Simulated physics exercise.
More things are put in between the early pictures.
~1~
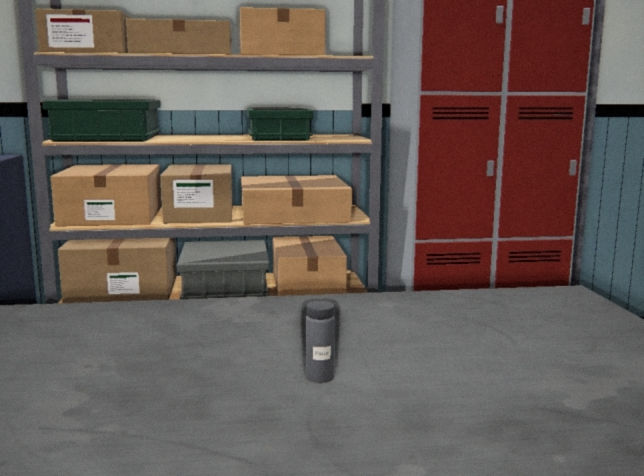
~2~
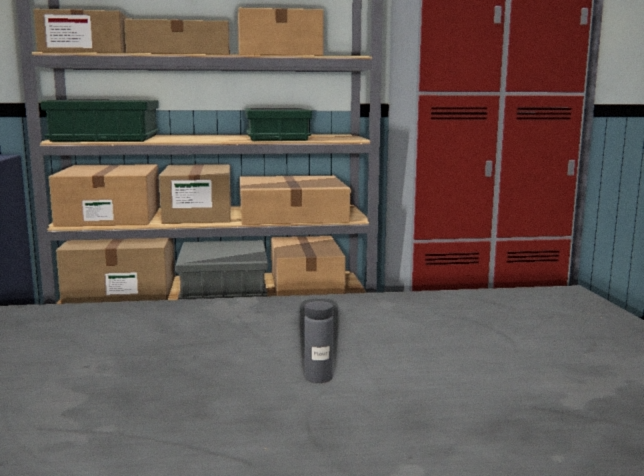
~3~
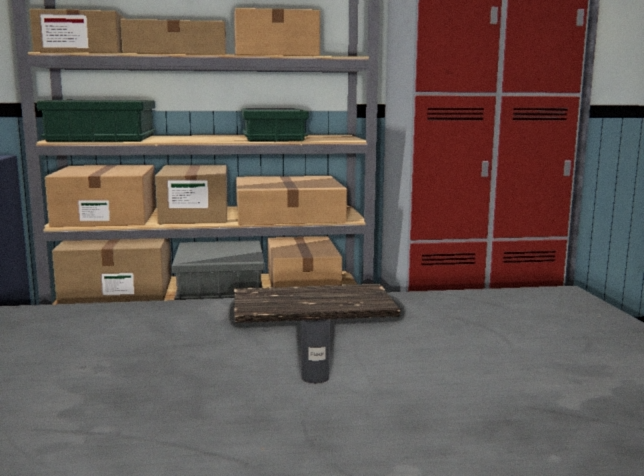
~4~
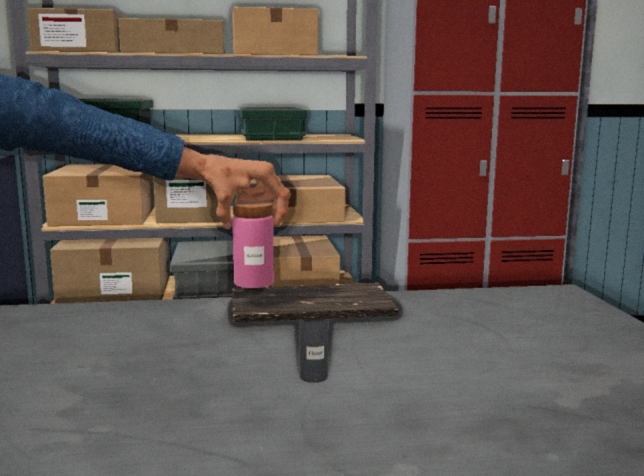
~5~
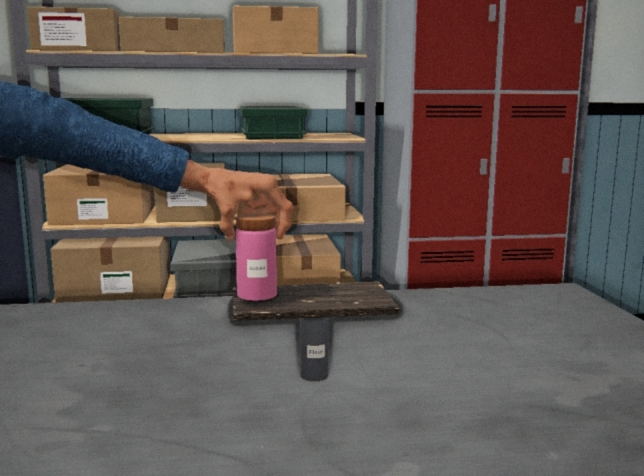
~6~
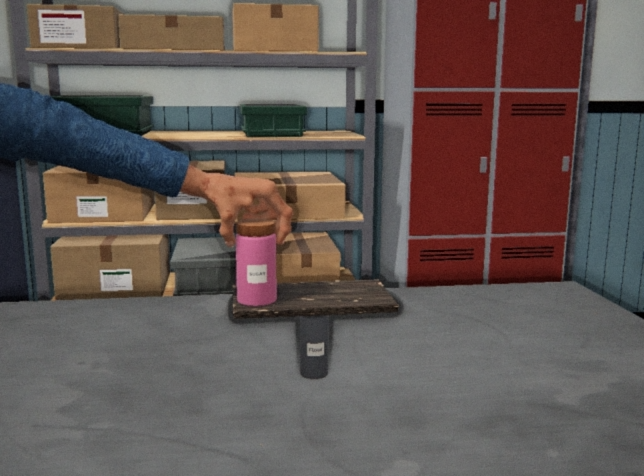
A hand in a blue sleeve reached in from the left and lowered a pink jar onto the left part of a dark wooden board, which had appeared on top of a grey shaker.
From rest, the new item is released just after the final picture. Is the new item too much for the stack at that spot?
Yes, the stack fails.
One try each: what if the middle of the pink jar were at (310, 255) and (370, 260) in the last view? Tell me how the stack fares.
First try: Stands; second try: Topples.
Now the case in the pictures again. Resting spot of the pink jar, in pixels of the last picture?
The object winds up at approximately (217, 370).
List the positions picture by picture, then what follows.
In the first picture, the last thing is not in view yet; grey shaker (320, 341).
In the second picture, the last thing is not in view yet; grey shaker (319, 342).
In the third picture, the last thing is not in view yet; grey shaker (316, 342).
The fourth picture shows coming down; pink jar (253, 243); grey shaker (314, 341).
The fifth picture shows coming down; pink jar (256, 256); grey shaker (314, 340).
The sixth picture shows in place under the hand; pink jar (256, 261); grey shaker (314, 338).
Then, 0.30 s past the last view, pink jar now fallen; black board rocked 50° from its first pose.
Then, 0.40 s past the last view, black board on its side.
Then, 0.60 s past the last view, black board upside down.
Then, 0.70 s past the last view, black board now fallen.
Finally, fallen, pink jar and black board; grey shaker still in place. Final places as the last picture's camera would see them, pink jar near (217, 371). The stack loses its balance.
